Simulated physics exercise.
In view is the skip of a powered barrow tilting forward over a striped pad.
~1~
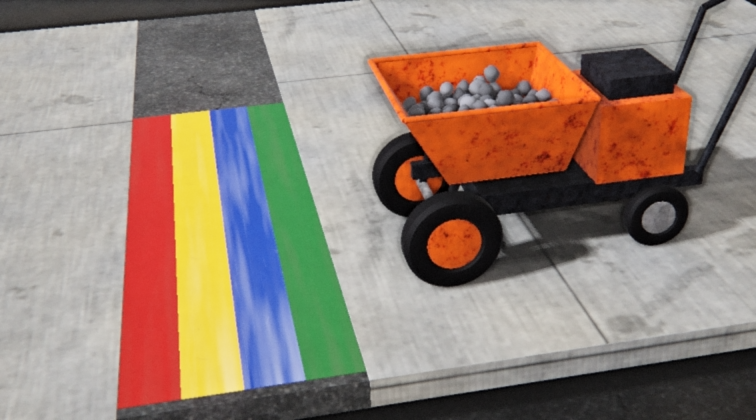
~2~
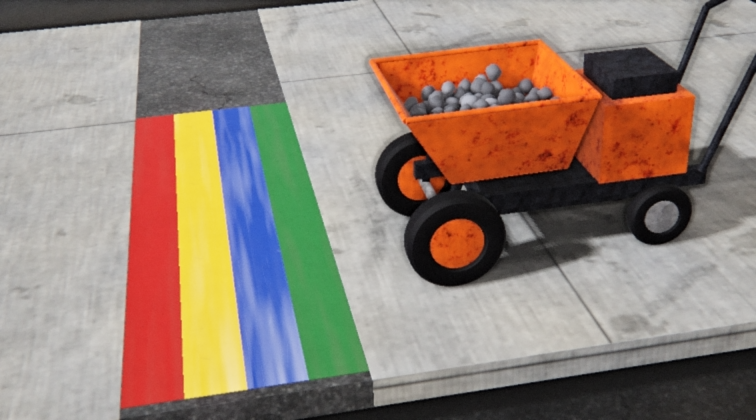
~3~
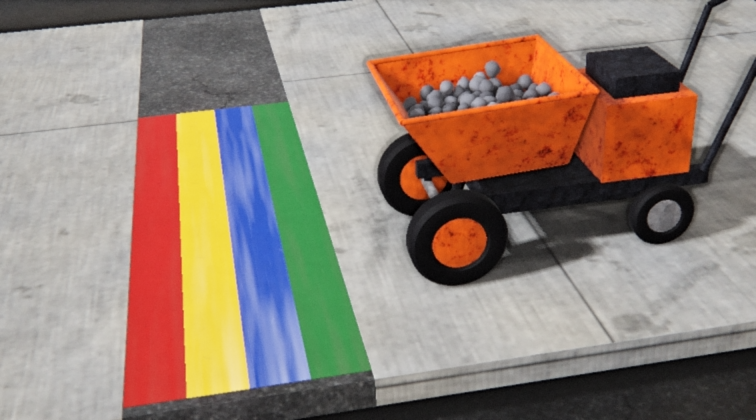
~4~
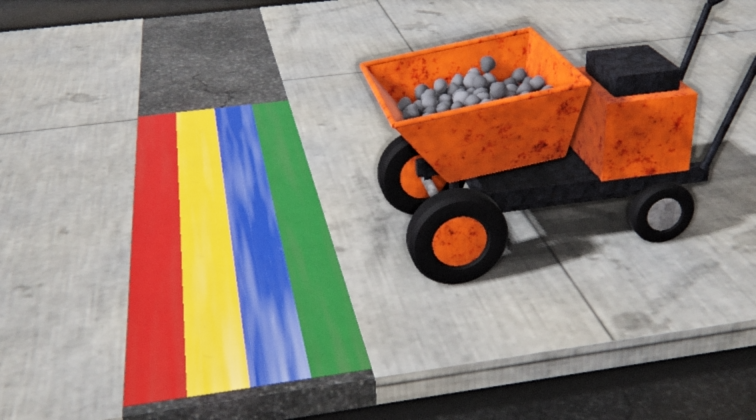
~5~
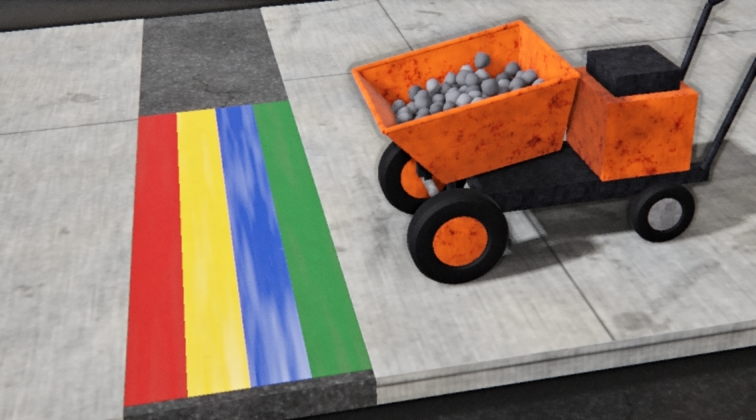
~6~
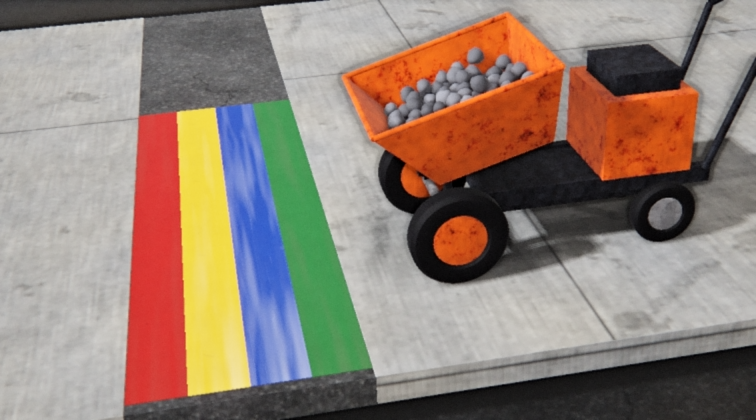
An orange, rust-marked powered barrow loaded with round grey cobbles stands on pale concrete slabs, seen from above and to one side. To its left lies a pad striped red, yellow, blue and green, with dark grey patches at both ends. The skip starts level, then gradually tilts forward to the left, its rear rising, while the wheels stay put and the view shifts very slightly at first.
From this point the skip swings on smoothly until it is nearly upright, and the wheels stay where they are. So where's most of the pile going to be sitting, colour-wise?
Most of it sits on blue.
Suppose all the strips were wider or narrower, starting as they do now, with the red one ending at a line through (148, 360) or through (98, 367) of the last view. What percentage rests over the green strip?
Near 10 and then 20 in a hundred.
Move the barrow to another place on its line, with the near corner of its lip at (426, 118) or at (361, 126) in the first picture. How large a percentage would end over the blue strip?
About 30 per cent for the first spot and about 20 per cent for the second.
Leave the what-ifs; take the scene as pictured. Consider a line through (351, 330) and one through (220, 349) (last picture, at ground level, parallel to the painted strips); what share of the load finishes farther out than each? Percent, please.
Estimate: 80 %, then 20 %.
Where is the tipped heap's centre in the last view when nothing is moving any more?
Somewhere around (250, 258) in the last picture.
Shortly afterwards, skip tipped steeply; the whole lot in the skip.
Next, skip tipped right over; all but a few in the skip; only a few over the green strip; a little over the blue strip.
Some moments later, skip tipped right over; near a third in the skip; a little over the green strip; near a third over the blue strip; near a quarter over the yellow strip; only a few over the red strip; only a few off the paint.
In the end, skip tipped right over; near a quarter in the skip; a little over the green strip; near a third over the blue strip; near a quarter over the yellow strip; a little over the red strip; only a few off the paint.
